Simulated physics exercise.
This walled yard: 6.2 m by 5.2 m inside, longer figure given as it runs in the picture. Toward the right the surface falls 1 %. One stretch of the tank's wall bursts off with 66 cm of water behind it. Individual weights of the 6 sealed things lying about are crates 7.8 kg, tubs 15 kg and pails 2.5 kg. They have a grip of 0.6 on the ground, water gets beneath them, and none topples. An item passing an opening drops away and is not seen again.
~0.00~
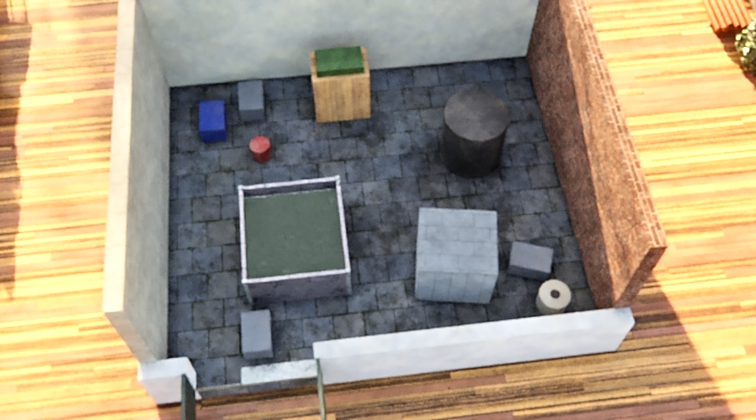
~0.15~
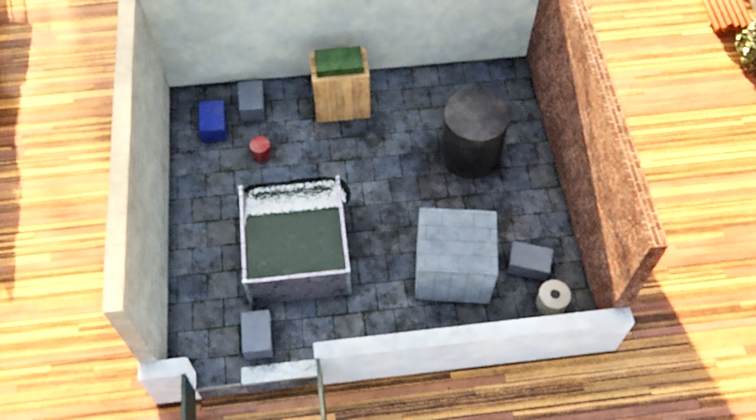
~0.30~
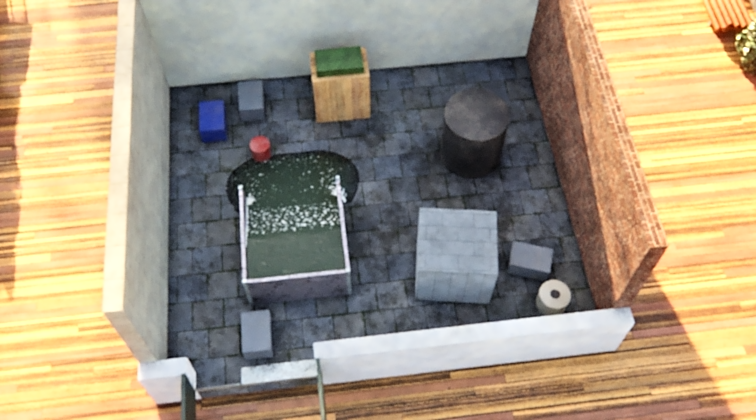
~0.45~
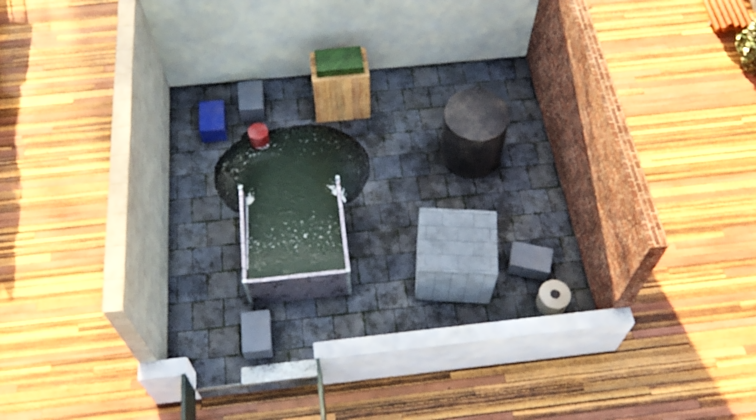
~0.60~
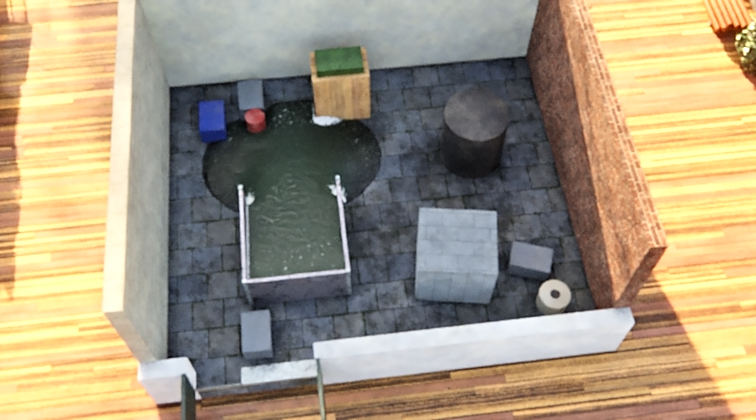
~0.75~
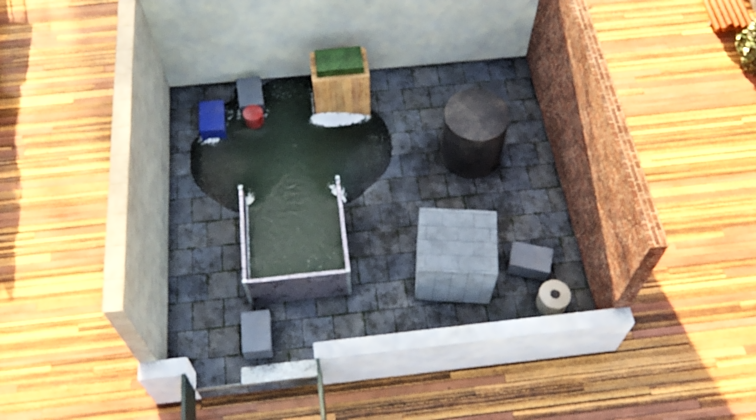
A walled yard paved in dark stone, with pale walls at the left and back and a brick one at the right, is seen from high above by a still camera. A tank of dark green water stands left of centre, with blue, grey and red objects behind it, a grass-topped wooden box, a dark cylinder and pale blocks. The tank's back side opens, and foaming water spreads rearward, pushing the red pail back and reaching the blue crate and wooden box.
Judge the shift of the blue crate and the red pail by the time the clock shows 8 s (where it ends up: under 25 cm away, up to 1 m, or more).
The blue crate ends up well clear of its start. The red pail ends up well clear of its start.
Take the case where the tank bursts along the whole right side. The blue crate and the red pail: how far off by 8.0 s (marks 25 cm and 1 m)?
Blue crate: Roughly where it was; red pail: Roughly where it was.
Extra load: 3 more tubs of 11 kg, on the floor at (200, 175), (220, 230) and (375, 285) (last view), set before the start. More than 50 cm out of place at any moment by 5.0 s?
The first one ends up beyond that, the second beyond that, the third inside that.
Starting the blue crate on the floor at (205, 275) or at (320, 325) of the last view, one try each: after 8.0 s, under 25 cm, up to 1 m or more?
One try each gives this: It wanders off a long way, then it remains roughly in place.
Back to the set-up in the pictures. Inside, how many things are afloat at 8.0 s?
4.
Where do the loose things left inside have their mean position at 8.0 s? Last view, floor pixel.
Mean position: Approximately (384, 279).
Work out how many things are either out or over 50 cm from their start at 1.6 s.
By my tally, 2.
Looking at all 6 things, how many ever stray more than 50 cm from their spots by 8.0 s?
The total is 4.
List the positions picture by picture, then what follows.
The blue crate at (211, 116) rests on the ground; the red pail at (259, 144) rests on the ground; 2.1 m2 under water; 0 of 6 have shifted, in the first picture.
The blue crate at (211, 116) rests on the ground; the red pail at (259, 144) rests on the ground; water covers 3.0 m2; 0 of 6 have shifted, in the second picture.
The blue crate at (211, 116) rests on the ground; the red pail at (259, 144) rests on the ground; water covers 4.0 m2; 0 of 6 have shifted, in the third picture.
The blue crate at (211, 116) rests on the ground; the red pail at (258, 131), on the bottom, 26 cm from its start; water covers 5.3 m2; 1 of 6 have shifted, in the fourth picture.
The blue crate at (211, 116), on the bottom; the red pail at (255, 116) rests on the ground, 56 cm from its start; 6.7 m2 under water; 1 of 6 have shifted, in the fifth picture.
The blue crate at (211, 116), on the bottom; the red pail at (253, 113), afloat, 63 cm from its start; water covers 7.9 m2; 2 of 6 have shifted, in the sixth picture.
After 1.6 s the blue crate is near (184, 86), 0.7 m from its start, afloat; the red pail is near (222, 103), 1.0 m from its start, afloat; 0 of 6 are out; 3 afloat.
After 3.6 s the blue crate is near (202, 157), 0.9 m from its start, afloat; the red pail is near (244, 145), 0.2 m from its start, afloat; 0 of 6 are out; 3 afloat.
After 5.6 s the blue crate is near (221, 306), 3.4 m from its start, afloat; the red pail is near (293, 166), 0.7 m from its start, afloat; 0 of 6 are out; 3 afloat.
After 8.0 s the blue crate has gone out; the red pail is near (372, 143), 1.8 m from its start, afloat; 1 of 6 are out; 4 afloat.
